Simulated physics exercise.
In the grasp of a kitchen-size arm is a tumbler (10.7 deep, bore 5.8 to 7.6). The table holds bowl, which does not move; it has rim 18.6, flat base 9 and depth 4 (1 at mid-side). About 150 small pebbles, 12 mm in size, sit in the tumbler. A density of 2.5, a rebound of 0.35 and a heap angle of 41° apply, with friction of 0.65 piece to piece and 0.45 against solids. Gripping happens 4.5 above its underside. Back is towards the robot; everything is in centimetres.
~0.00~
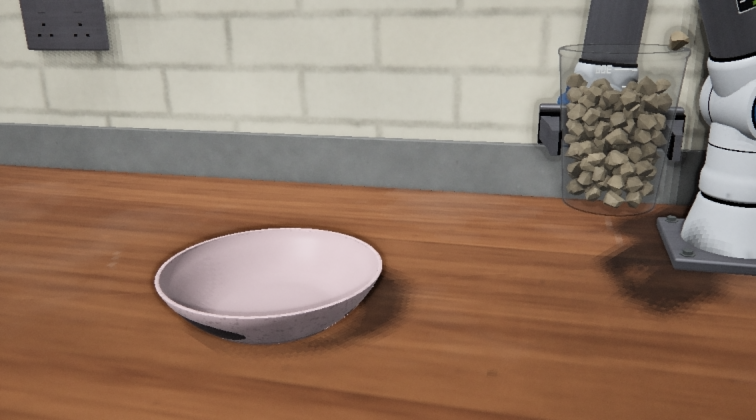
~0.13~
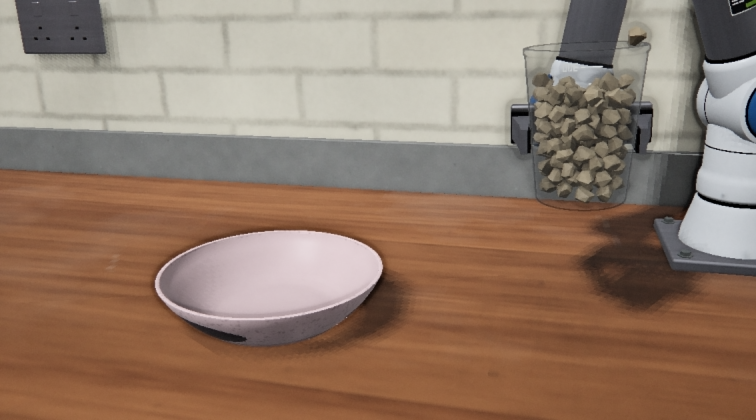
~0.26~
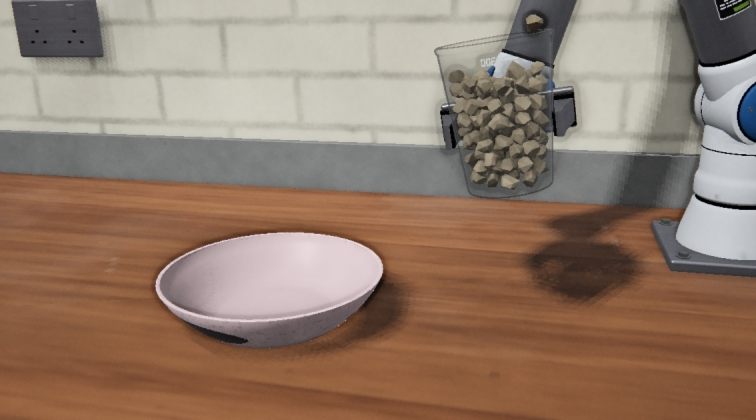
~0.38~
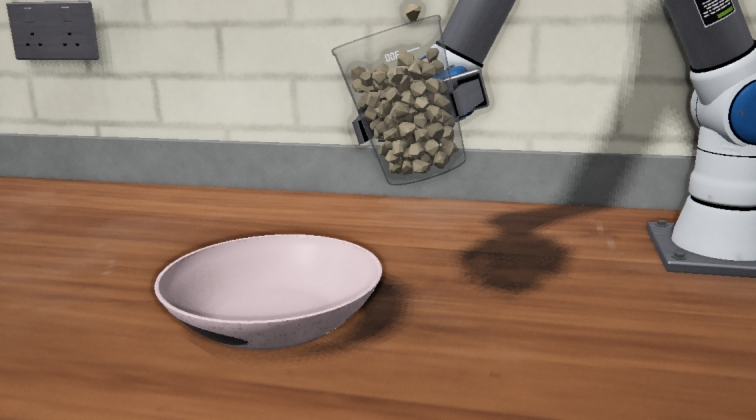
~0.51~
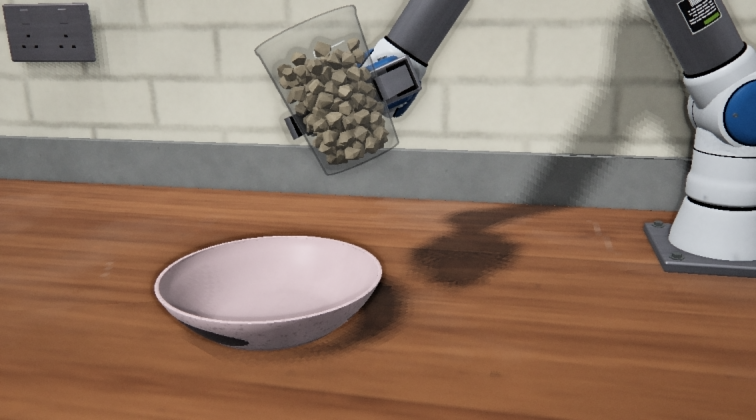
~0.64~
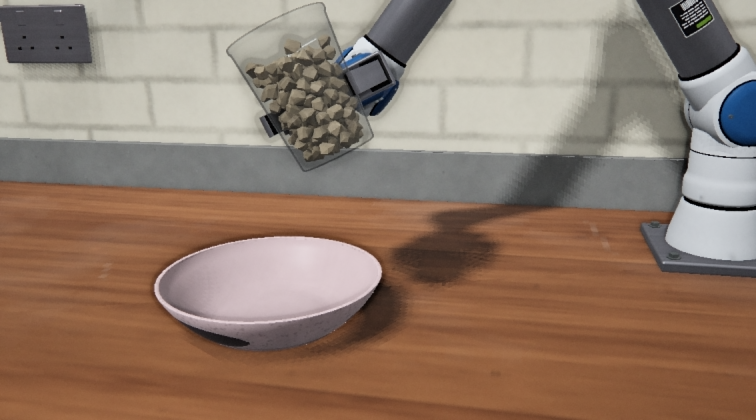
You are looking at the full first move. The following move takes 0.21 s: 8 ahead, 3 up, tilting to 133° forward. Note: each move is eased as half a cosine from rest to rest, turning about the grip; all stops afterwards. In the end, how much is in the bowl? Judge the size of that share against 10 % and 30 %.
The share is below 10 %.
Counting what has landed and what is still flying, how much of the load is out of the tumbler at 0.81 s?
Share gone by then: Near 0 %.
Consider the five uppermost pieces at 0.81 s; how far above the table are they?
Close to 26 cm.
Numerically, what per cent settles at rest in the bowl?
0 %, roughly.
After 0.72 s, tilted 63° forward, highest piece 24 above the table; 151 in the tumbler.
After 0.81 s, tilted 123° forward, highest piece 25 above the table; 151 in the tumbler.
After 1.05 s, tilted 133° forward, highest piece 11 above the table; 123 on the table or floor, 1 in the bowl, 27 in flight or on a rim.
After 2.10 s, tilted 133° forward, highest piece 2 above the table; 150 on the table or floor, 1 in the bowl.
In the end, 150 on the table or floor, 1 in the bowl. That is 1 % in the bowl.
